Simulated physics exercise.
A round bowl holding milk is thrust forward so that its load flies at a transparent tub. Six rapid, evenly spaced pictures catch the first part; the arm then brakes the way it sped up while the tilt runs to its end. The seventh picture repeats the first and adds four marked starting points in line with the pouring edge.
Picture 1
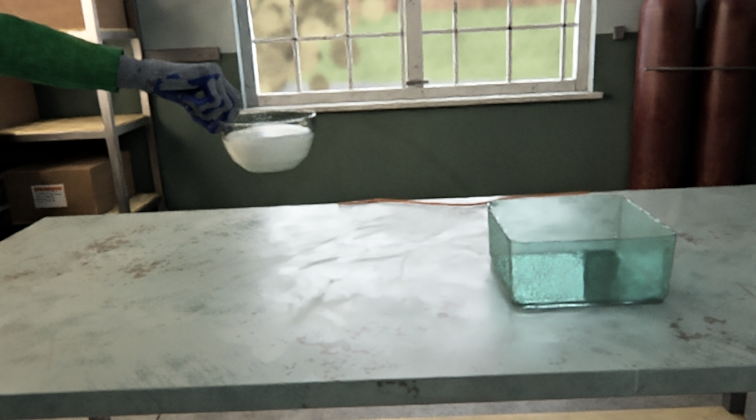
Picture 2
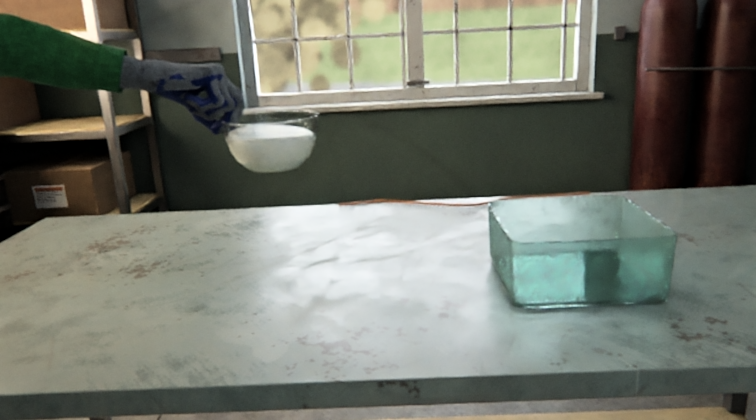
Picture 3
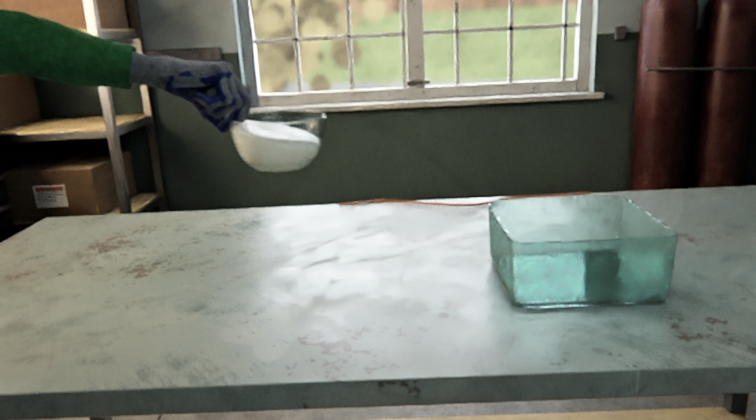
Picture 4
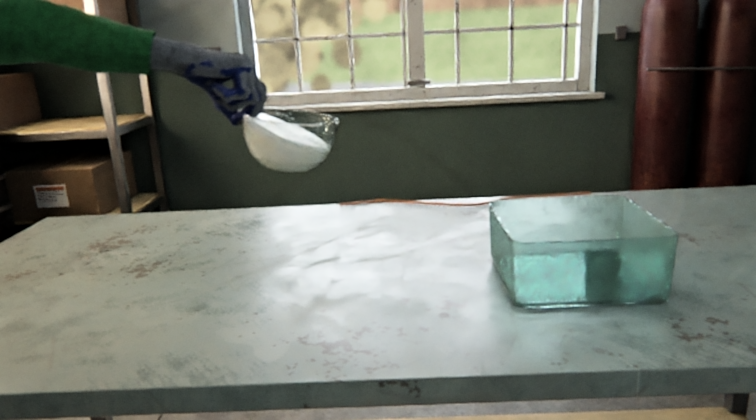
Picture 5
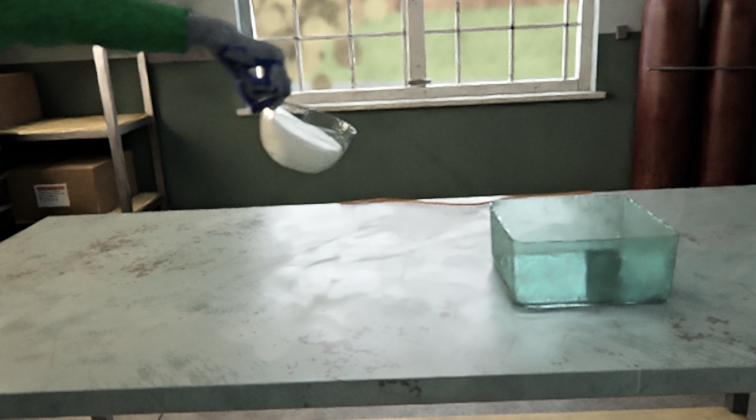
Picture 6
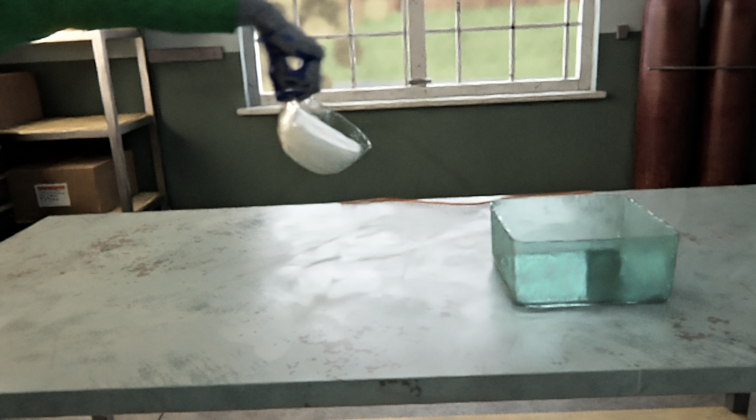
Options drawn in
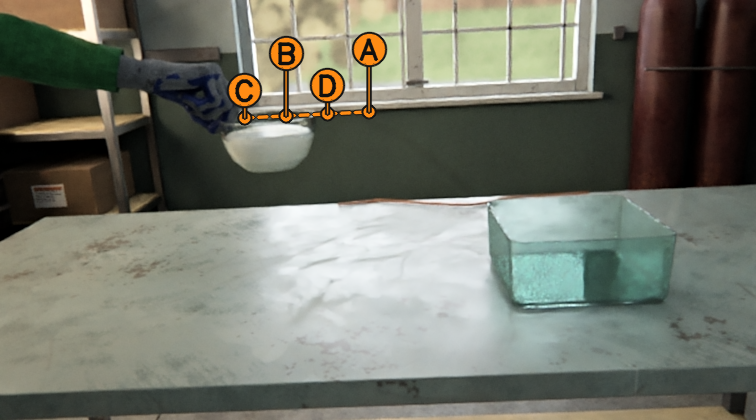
A gloved hand moves a glass bowl of white milk rightward and tilts it steadily.
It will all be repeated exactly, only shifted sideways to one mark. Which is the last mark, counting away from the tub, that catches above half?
Spot A.
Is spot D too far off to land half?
Yes.
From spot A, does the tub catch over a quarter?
Yes, it does.
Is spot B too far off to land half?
Yes, that goes wrong.
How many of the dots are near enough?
One of them.
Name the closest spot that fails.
That would be D.
On the marked copy, A at (369, 111); B at (286, 115); C at (244, 118); D at (327, 113).
For spot A, about 78 % lands in the tub, 5 % falls short and 17 % goes beside or beyond.
For spot B, about 0 % lands in the tub, 98 % falls short.
For spot C, about 0 % lands in the tub, 100 % falls short.
For spot D, about 10 % lands in the tub, 85 % falls short and 4 % goes beside or beyond.
